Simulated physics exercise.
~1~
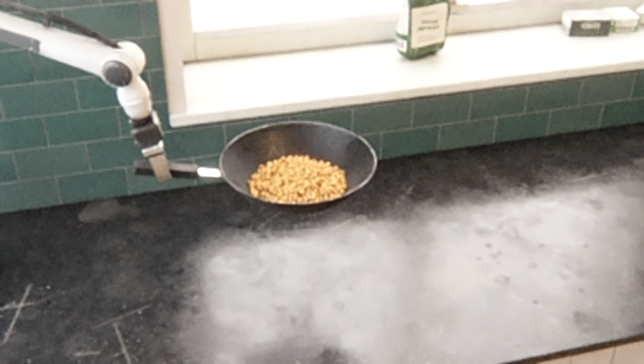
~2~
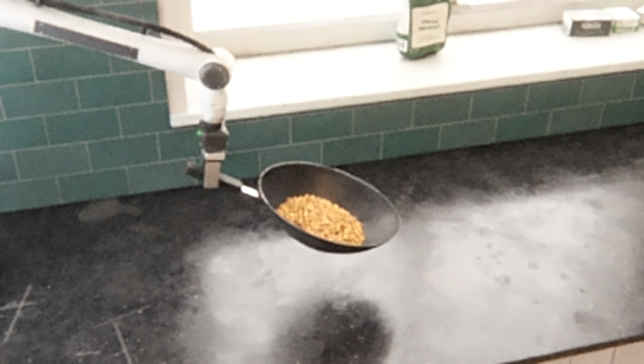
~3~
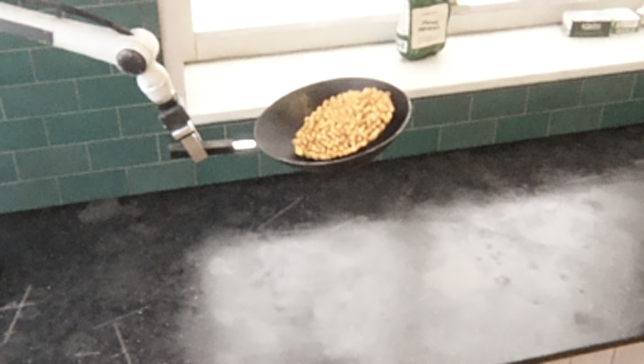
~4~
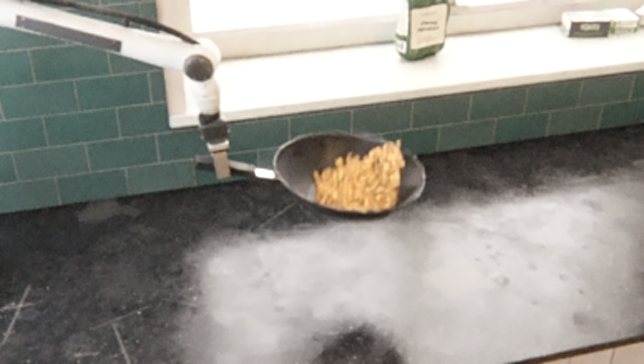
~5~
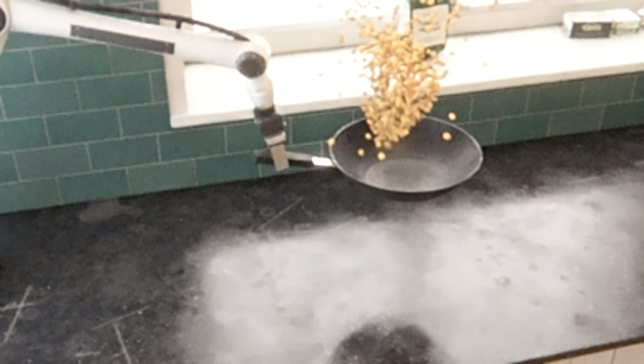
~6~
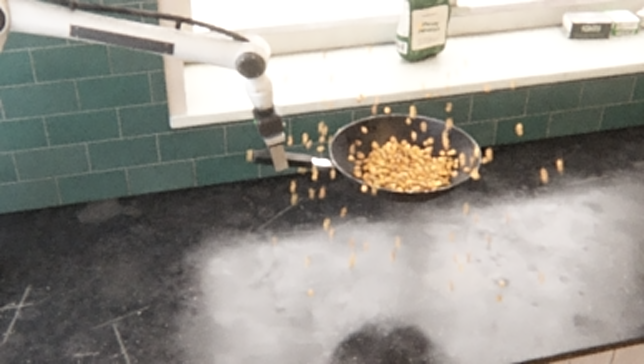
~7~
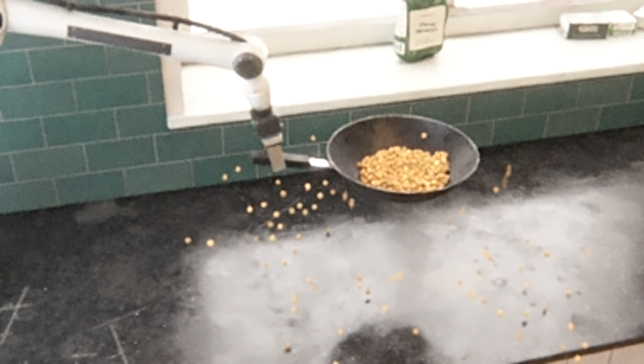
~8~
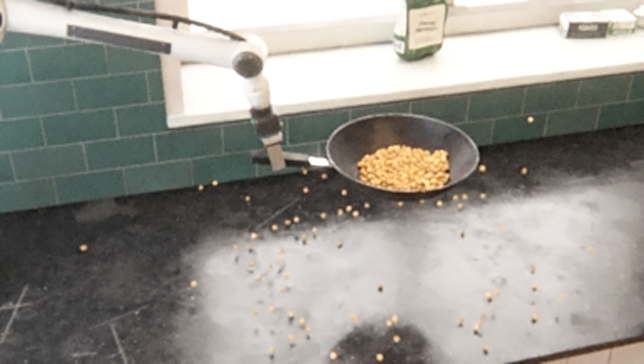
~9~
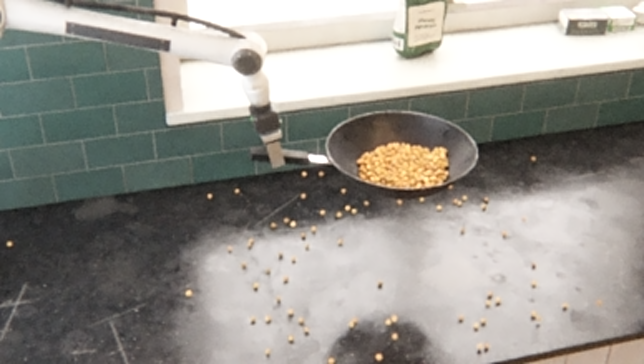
A white robot arm reaches in from the left, gripping a black wok of golden dried chickpeas above a dark, pale-smudged countertop, seen from slightly above. Behind it are green tiles and a white windowsill holding a green bottle and a small box. The arm dips the wok down and to the right, lifts it with a tilt, then lowers it again as the chickpeas bunch towards the far side. It swings farther right, and the load flies high above the pan. Most chickpeas drop back in, while others spill over the rim, bounce and scatter across the counter as the wok stays still.
